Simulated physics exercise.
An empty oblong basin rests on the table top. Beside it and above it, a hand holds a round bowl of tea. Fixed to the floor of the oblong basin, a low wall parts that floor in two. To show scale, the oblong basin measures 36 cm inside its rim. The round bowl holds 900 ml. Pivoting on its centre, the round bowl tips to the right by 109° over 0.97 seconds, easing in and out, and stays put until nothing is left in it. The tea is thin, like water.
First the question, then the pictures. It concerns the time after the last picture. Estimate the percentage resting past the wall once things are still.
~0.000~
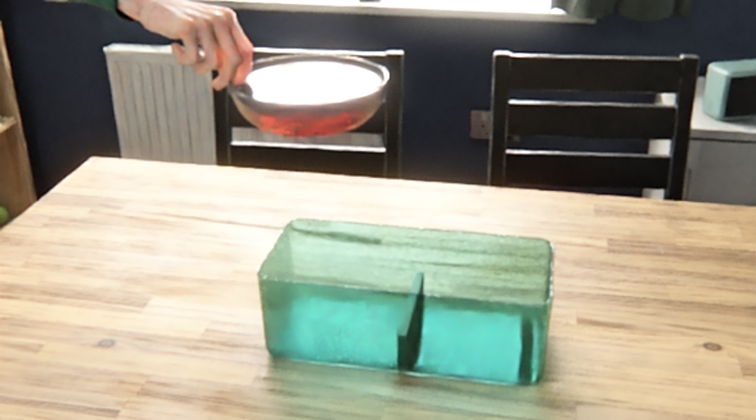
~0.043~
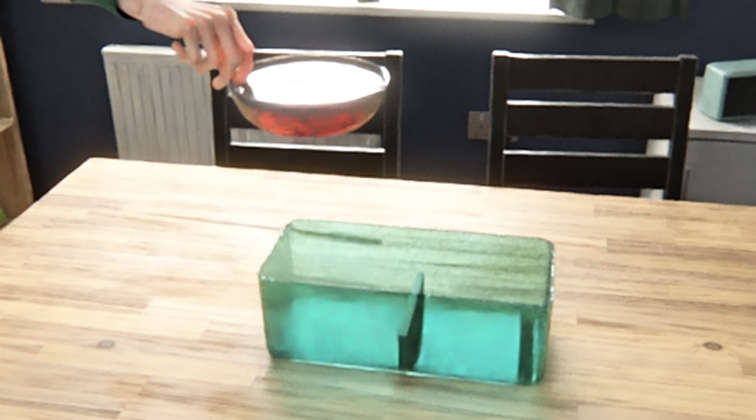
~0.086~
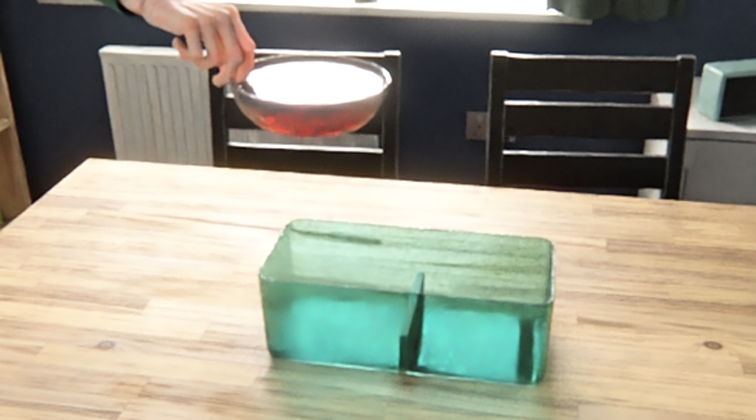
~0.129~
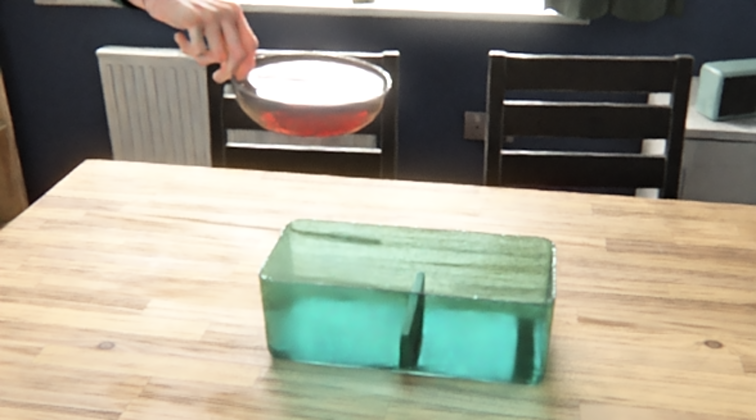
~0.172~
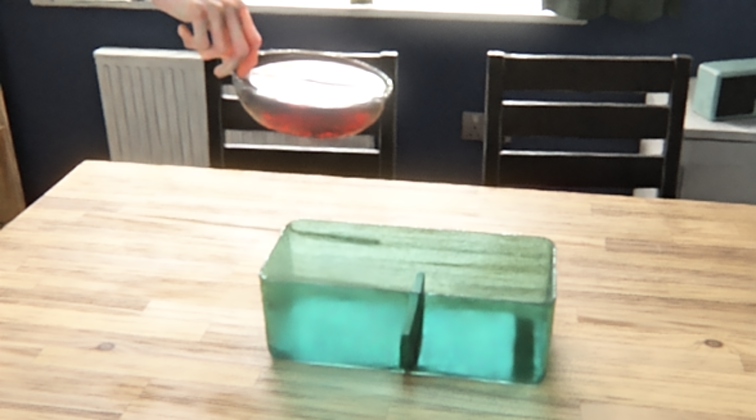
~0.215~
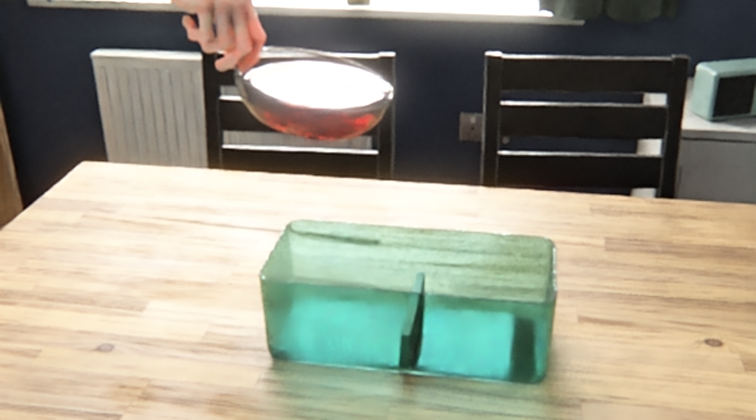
I would say roughly 76 percent.
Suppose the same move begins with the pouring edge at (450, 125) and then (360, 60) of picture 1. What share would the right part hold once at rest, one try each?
Respectively about 90 and 65 percent.
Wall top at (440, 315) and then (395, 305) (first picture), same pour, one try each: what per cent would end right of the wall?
50 per cent first, 80 per cent second.
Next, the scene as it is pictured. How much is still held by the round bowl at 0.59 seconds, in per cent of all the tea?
I'd put it near 16 percent.
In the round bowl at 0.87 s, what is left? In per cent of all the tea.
0 in a hundred, give or take.
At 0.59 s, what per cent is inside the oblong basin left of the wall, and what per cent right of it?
Left roughly 1, right roughly 22.
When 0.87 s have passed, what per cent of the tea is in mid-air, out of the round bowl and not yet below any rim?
4 in a hundred, give or take.
By 0.59 s the tilt is 73° and 16 per cent is still to pour, 1 is left of the wall and 22 right of it.
By 0.87 s the tilt is 106° and 0 per cent is still to pour, 19 is left of the wall and 76 right of it.
By 1.16 s the tilt is 109° and 0 per cent is still to pour, 22 is left of the wall and 76 right of it.
By 1.47 s the tilt is 109° and 0 per cent is still to pour, 22 is left of the wall and 76 right of it.
At rest 22 per cent lies left of the wall, 76 right of it and 2 outside.
